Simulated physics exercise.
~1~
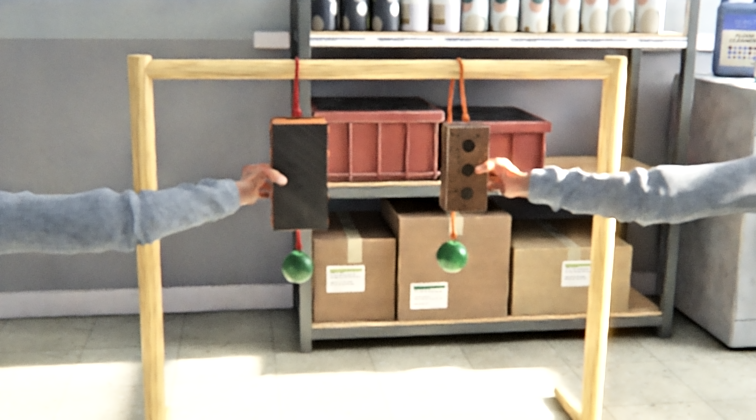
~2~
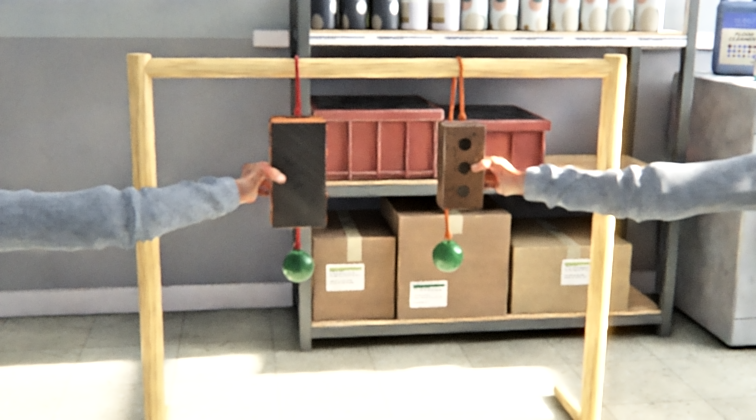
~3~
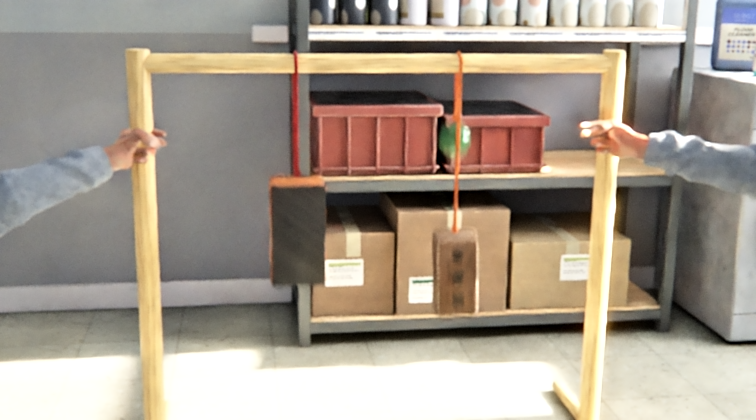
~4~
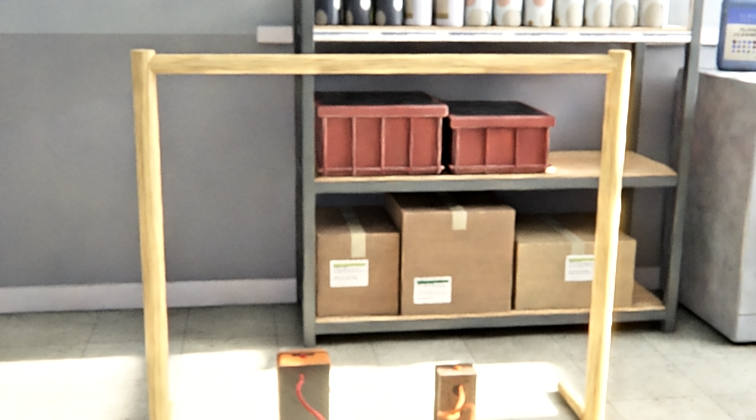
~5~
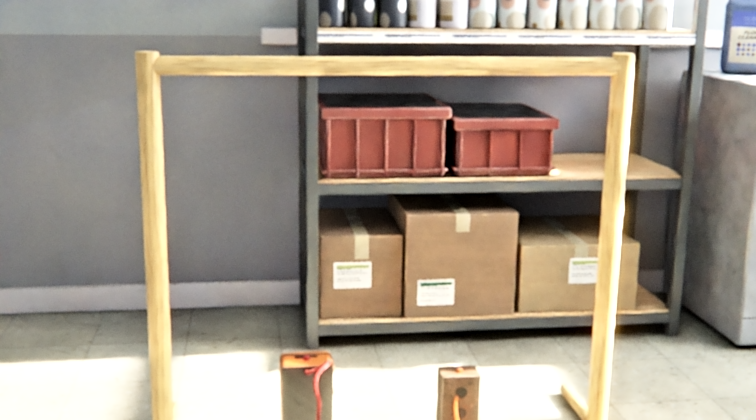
An orange case and a brick hanging from a rail drop to the floor once two hands let go.
